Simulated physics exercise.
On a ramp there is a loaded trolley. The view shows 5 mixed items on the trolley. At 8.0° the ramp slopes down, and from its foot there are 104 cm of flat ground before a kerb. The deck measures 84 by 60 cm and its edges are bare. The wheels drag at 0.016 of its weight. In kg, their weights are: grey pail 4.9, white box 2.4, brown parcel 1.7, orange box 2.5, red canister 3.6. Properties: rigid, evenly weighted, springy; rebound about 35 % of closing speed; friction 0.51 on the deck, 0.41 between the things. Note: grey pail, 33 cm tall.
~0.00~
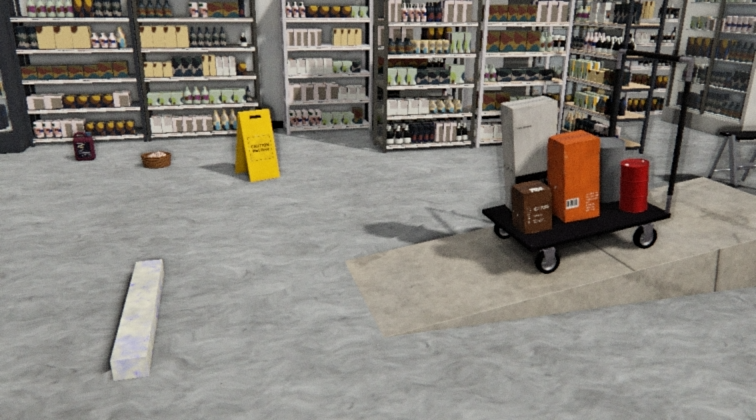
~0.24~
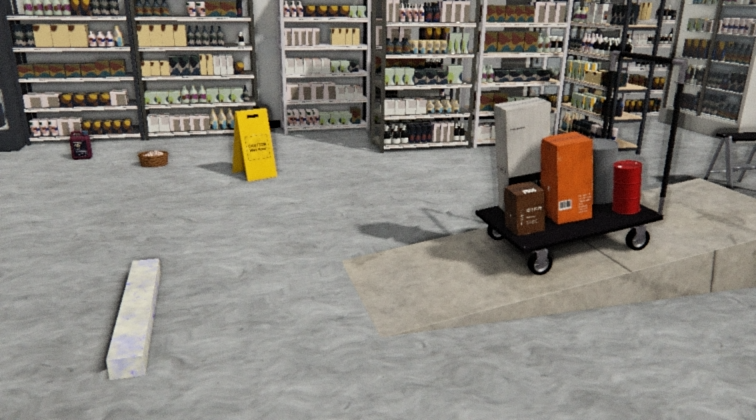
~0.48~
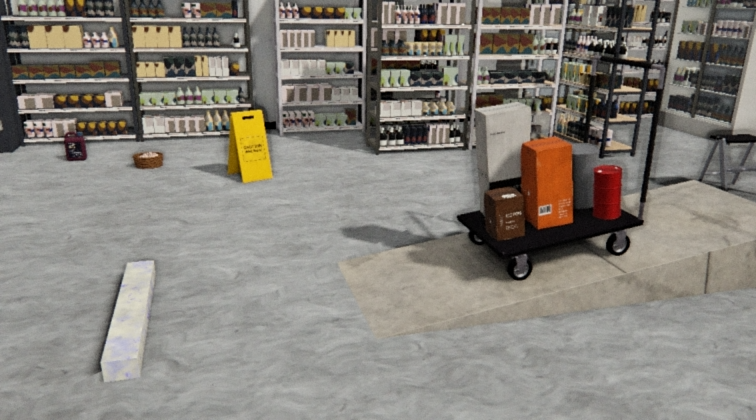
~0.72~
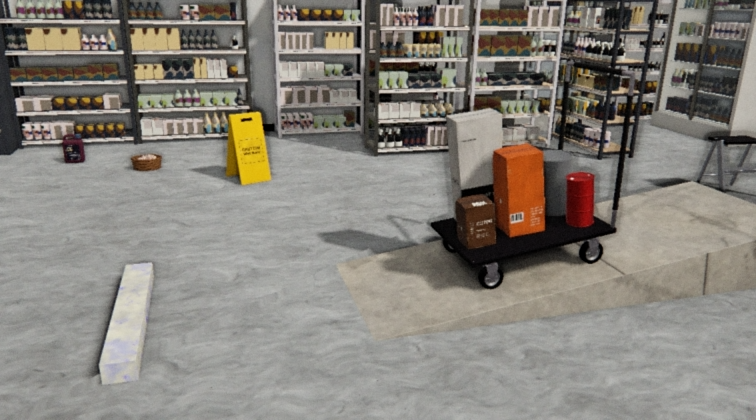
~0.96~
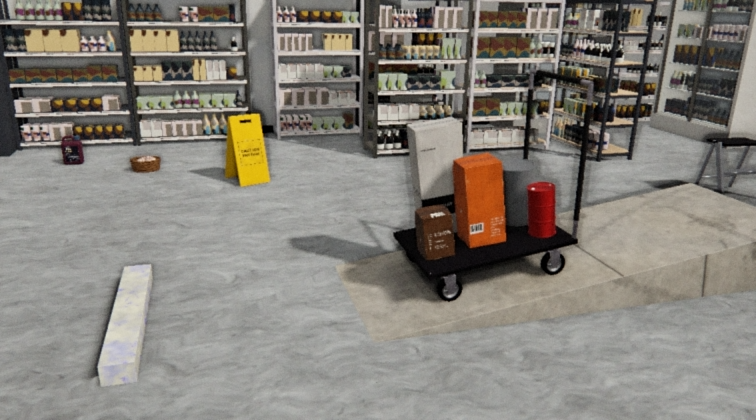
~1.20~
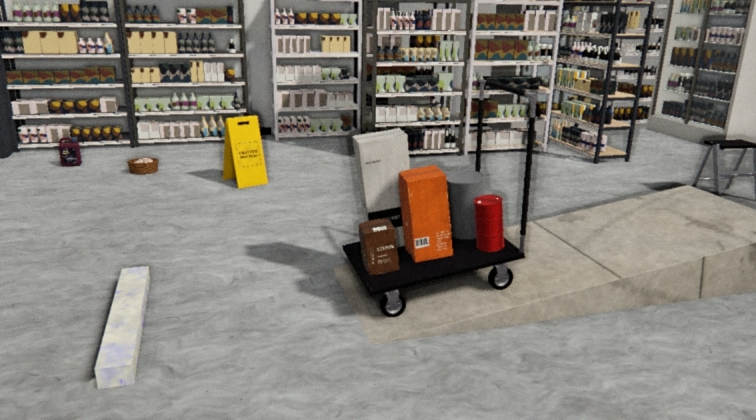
In a store aisle lined with stocked shelves, a black trolley carrying a white box, an orange box, a brown parcel, a grey pail and a red canister sits on a ramp. It rolls slowly down to the left, then picks up speed, reaching the ramp's lower end with its load still aboard.
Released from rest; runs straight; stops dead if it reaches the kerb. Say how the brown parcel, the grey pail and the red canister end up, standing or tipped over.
Result: The brown parcel does not survive standing; the grey pail survives standing; the red canister survives standing.
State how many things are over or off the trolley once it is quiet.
3.
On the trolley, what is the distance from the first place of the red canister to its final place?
The shift is close to 24 cm.
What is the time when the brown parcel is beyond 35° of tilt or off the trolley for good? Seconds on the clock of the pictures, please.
Roughly at the 2.0 s mark.
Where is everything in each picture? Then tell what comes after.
In the first picture, 190 cm left to run; brown parcel (531, 207); grey pail (605, 170); red canister (634, 185).
In the second picture, 188 cm left to run; white box (523, 157); orange box (566, 178).
In the third picture, 179 cm left to run; white box (504, 162); orange box (546, 183).
In the fourth picture, 163 cm left to run; white box (477, 169); orange box (519, 190).
In the fifth picture, 140 cm left to run; white box (438, 178); orange box (479, 200).
In the sixth picture, 111 cm left to run; brown parcel (379, 246); grey pail (467, 205); red canister (489, 223).
Around 2.00 s, trolley at the kerb; brown parcel tipped 7° against what carries it near (118, 275); grey pail shifted 12 cm near (243, 241); red canister shifted 12 cm near (252, 264).
Around 2.40 s, trolley at the kerb; white box and brown parcel now off the trolley; grey pail shifted 24 cm near (218, 243); red canister shifted 24 cm near (226, 267).
Finally (3.8 s), off the trolley and tipped over, white box, brown parcel and orange box; not toppled but over 10 cm from the start, grey pail and red canister. Final places as that camera would see them, grey pail near (218, 243).
